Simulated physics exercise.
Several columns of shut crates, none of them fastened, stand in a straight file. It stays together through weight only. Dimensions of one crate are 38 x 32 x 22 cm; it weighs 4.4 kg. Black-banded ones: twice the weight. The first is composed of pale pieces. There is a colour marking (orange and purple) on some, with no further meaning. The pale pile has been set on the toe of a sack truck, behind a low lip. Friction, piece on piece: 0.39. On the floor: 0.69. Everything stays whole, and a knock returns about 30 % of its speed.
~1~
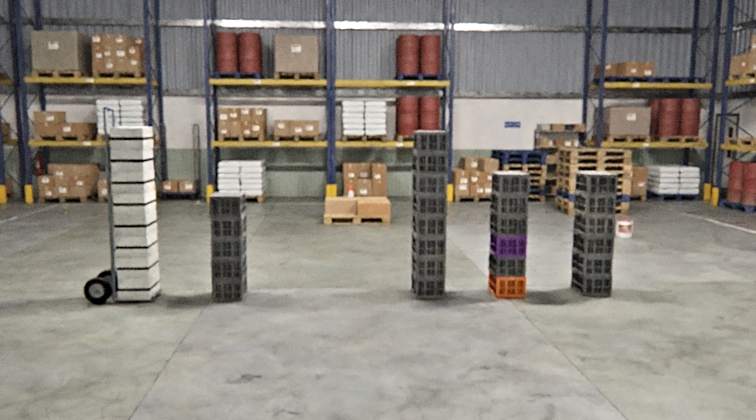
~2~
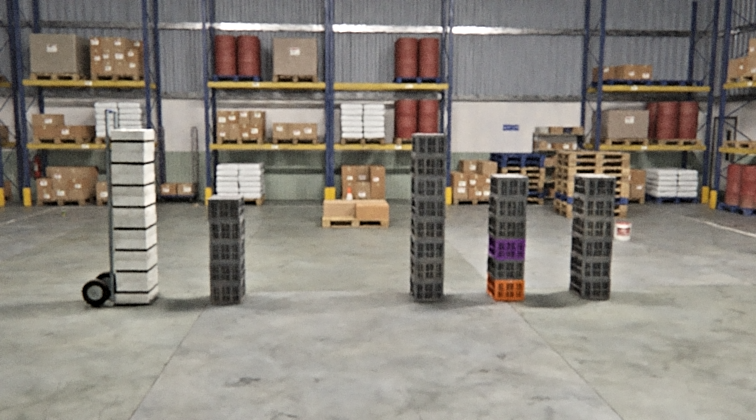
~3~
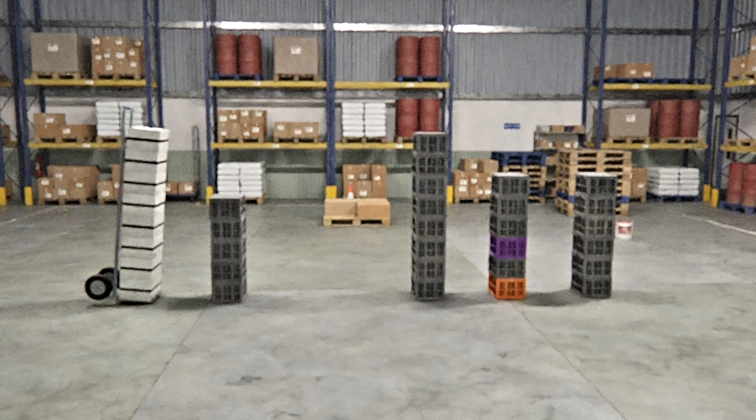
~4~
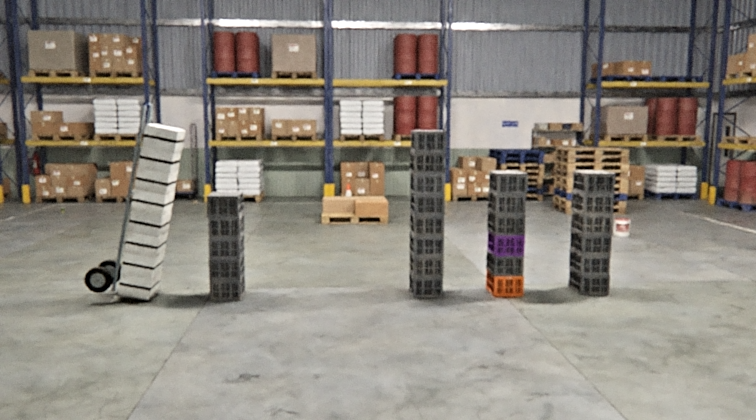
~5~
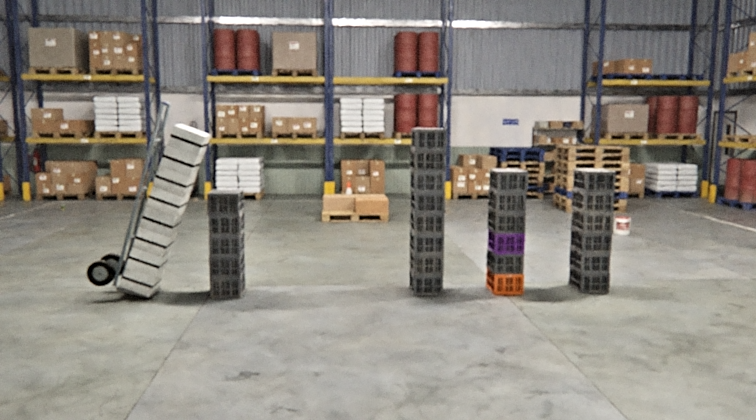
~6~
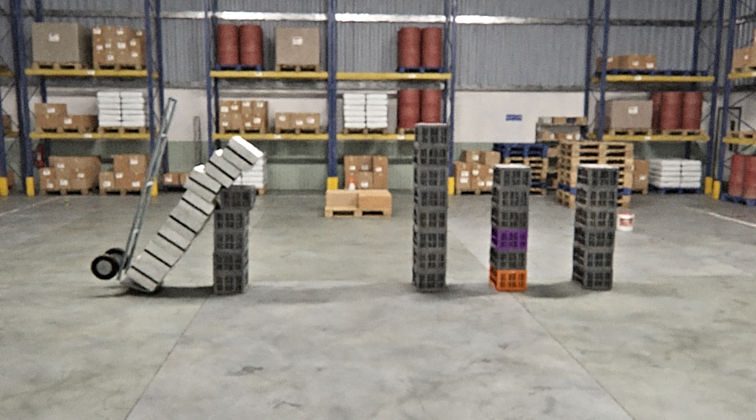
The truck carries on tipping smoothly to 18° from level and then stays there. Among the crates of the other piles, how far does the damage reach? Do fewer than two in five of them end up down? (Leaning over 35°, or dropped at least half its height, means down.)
Yes, fewer than two in five.
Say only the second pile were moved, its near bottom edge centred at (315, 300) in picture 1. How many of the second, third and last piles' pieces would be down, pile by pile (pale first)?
Per pile - second: 4, third: 0, last: 0.
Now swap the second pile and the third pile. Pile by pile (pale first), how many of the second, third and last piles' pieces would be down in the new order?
Down tally in the new order: Second = 8, third = 4, last = 0.
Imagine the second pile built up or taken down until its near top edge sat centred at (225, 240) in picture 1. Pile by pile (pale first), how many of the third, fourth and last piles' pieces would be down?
Pile by pile that makes third 0, fourth 0, last 0.
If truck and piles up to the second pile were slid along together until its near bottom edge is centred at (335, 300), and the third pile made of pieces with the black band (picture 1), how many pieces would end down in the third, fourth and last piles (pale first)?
Down by pile: Third 7, fourth 6, last 6.
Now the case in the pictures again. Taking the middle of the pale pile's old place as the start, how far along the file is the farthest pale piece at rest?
Something like 270 cm along the file.
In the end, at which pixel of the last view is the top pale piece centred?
(393, 280).
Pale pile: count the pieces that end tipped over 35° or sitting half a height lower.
In total, 8 of the pale pieces.
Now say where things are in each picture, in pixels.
In the first frame (pixels give the middle of a visible side), truck frame (107, 148) 0° forward; orange crate (511, 287); purple crate (512, 247); none of the others has stirred.
Truck frame (108, 150) 1° forward; purple crate (511, 250), in the second frame.
Truck frame (122, 147) 6° forward, top of the pale pile leaning 6°; purple crate (512, 248); none of the others has stirred, in the third frame.
Truck frame (138, 143) 12° forward, top of the pale pile leaning 12°; purple crate (510, 246); none of the others has stirred, in the fourth frame.
Truck frame (153, 141) 17° forward, top of the pale pile leaning 20°; purple crate (510, 244); none of the others has stirred, in the fifth frame.
Truck frame (160, 136) 18° forward, top of the pale pile leaning 37°; purple crate (513, 240); orange crate (512, 280); movement in 2 of them, in the sixth frame.
Then, 0.20 s past the last view, 8 of the pale pile down; none of the 25 other crates down, 5 disturbed.
Then, 0.82 s past the last view, 8 of the pale pile down; 4 of the 25 other crates down.
In the end, 8 of the pale pile down; 4 of the 25 other crates down; purple crate unmoved; orange crate unmoved. That is 16 per cent. From the last view, middles, purple crate near (509, 237), orange crate near (507, 276).
